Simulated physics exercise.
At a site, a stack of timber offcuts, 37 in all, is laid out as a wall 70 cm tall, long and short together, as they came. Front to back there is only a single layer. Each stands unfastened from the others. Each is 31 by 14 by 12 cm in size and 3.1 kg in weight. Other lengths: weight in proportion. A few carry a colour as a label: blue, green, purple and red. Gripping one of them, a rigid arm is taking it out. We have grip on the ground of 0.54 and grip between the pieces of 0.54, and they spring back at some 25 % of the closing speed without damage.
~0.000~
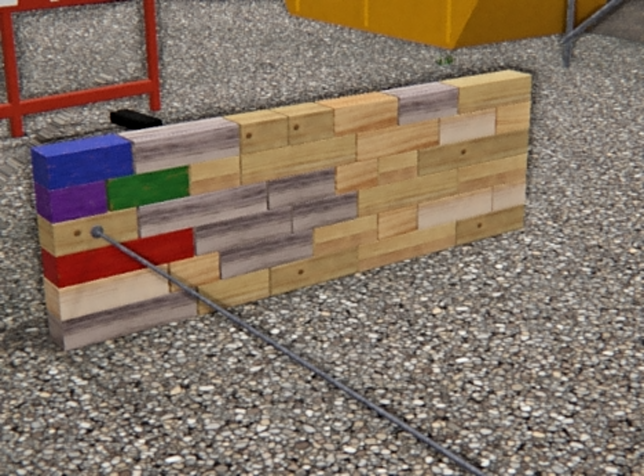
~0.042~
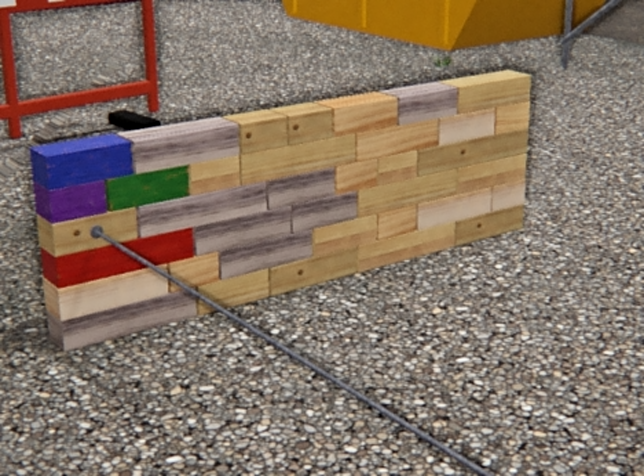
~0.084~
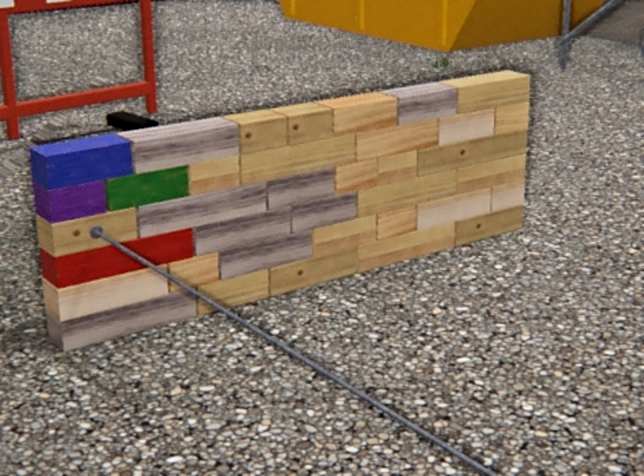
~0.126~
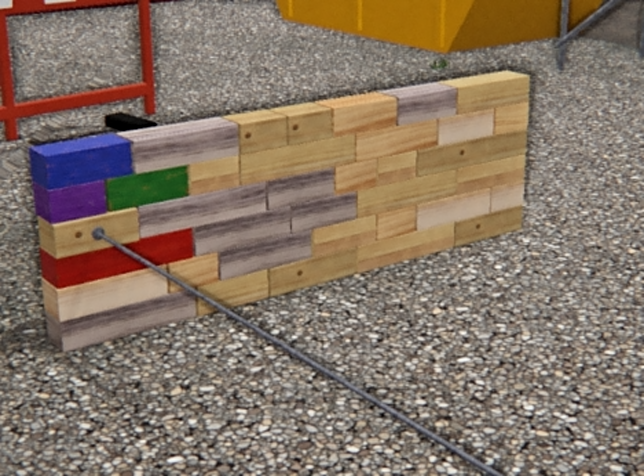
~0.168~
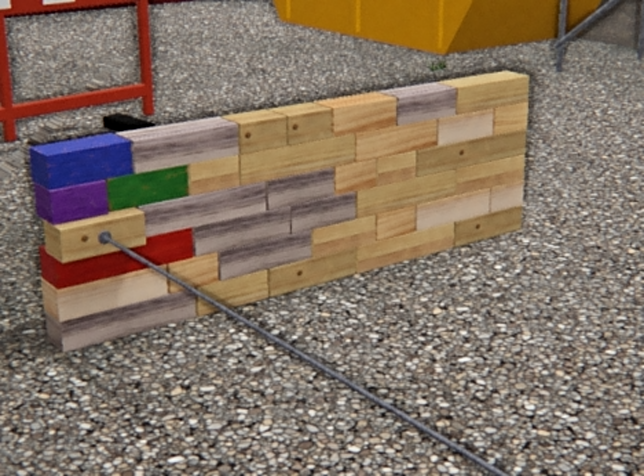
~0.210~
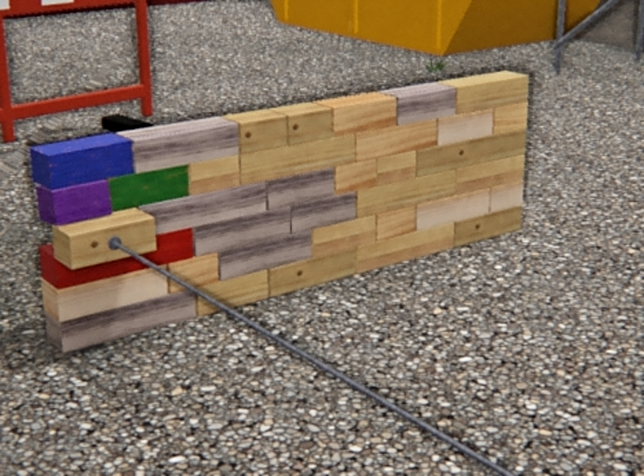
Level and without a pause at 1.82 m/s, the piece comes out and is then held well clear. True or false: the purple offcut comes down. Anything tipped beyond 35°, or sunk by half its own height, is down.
True.
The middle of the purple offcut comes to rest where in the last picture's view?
Roughly at (127, 361).
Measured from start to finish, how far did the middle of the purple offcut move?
About 60 cm.
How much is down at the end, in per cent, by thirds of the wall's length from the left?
The left third ends at 20 per cent, the middle at 0 per cent and the right at 0 per cent.
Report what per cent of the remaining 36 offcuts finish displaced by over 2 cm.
I make it 5 per cent.
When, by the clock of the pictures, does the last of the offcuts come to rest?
About 1.5 s.
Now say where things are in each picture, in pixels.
In the first picture (we follow the side turned to the camera; the camera moves round a little), pulled offcut (72, 230) not yet moving; purple offcut (79, 202); red offcut (128, 257); blue offcut (91, 166); no other piece has moved.
In the second picture, pulled offcut (72, 230) not yet moving; purple offcut (78, 202).
In the third picture, pulled offcut (72, 230) not yet moving; purple offcut (78, 202).
In the fourth picture, pulled offcut (74, 231) 19 mm out; purple offcut (78, 202).
In the fifth picture, pulled offcut (80, 235) 7 cm out; purple offcut (80, 203) displaced 19 mm; one has shifted.
In the sixth picture, pulled offcut (89, 241) clear of the wall, 15 cm out; purple offcut (83, 203) tipped 6°; blue offcut (92, 165); green offcut (150, 188); one has shifted.
Around 0.30 s, none of the 36 other offcuts down, 2 disturbed; purple offcut tipped 32°, 58 mm lower; blue offcut tipped 8°.
Around 0.44 s, 2 of the 36 other offcuts down; purple offcut tipped 14°, 22 cm lower; blue offcut tipped 55°, 8 cm lower.
Around 0.80 s, 2 of the 36 other offcuts down; purple offcut on its side; blue offcut upside down.
Around 1.32 s, 2 of the 36 other offcuts down; purple offcut on its side; blue offcut tipped 64°, 49 cm lower.
Finally (1.9 s), 2 of the 36 other offcuts down; purple offcut on its side; blue offcut 59 cm lower; green offcut unmoved. Seen by the last camera, middles, purple offcut near (127, 361).
